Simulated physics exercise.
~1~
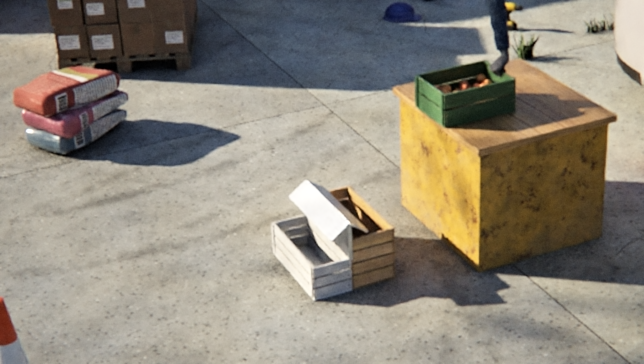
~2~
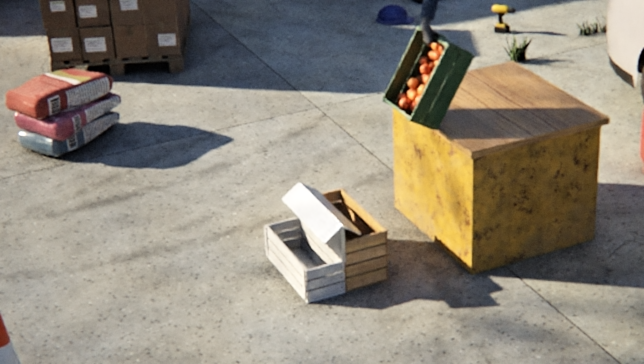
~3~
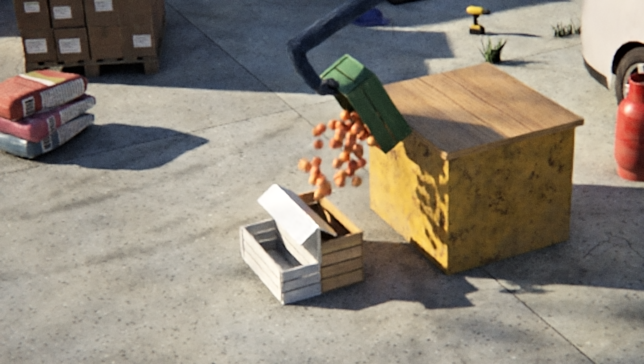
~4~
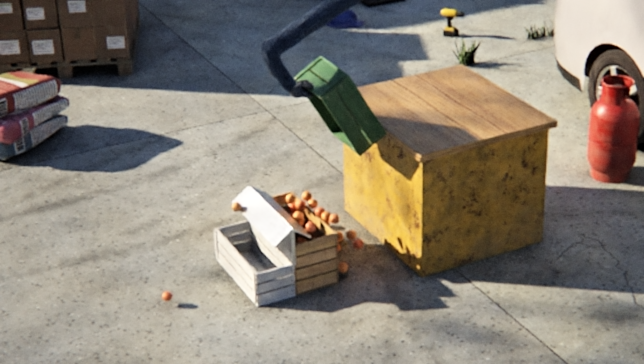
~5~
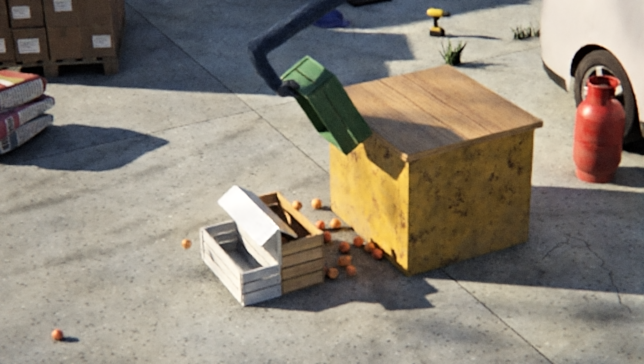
On a sunlit concrete yard, a dark mechanical arm tipped a green crate of oranges over the edge of a yellow bench, spilling them toward two wooden crates below, and several ended up scattered on the ground, mostly near the bench.
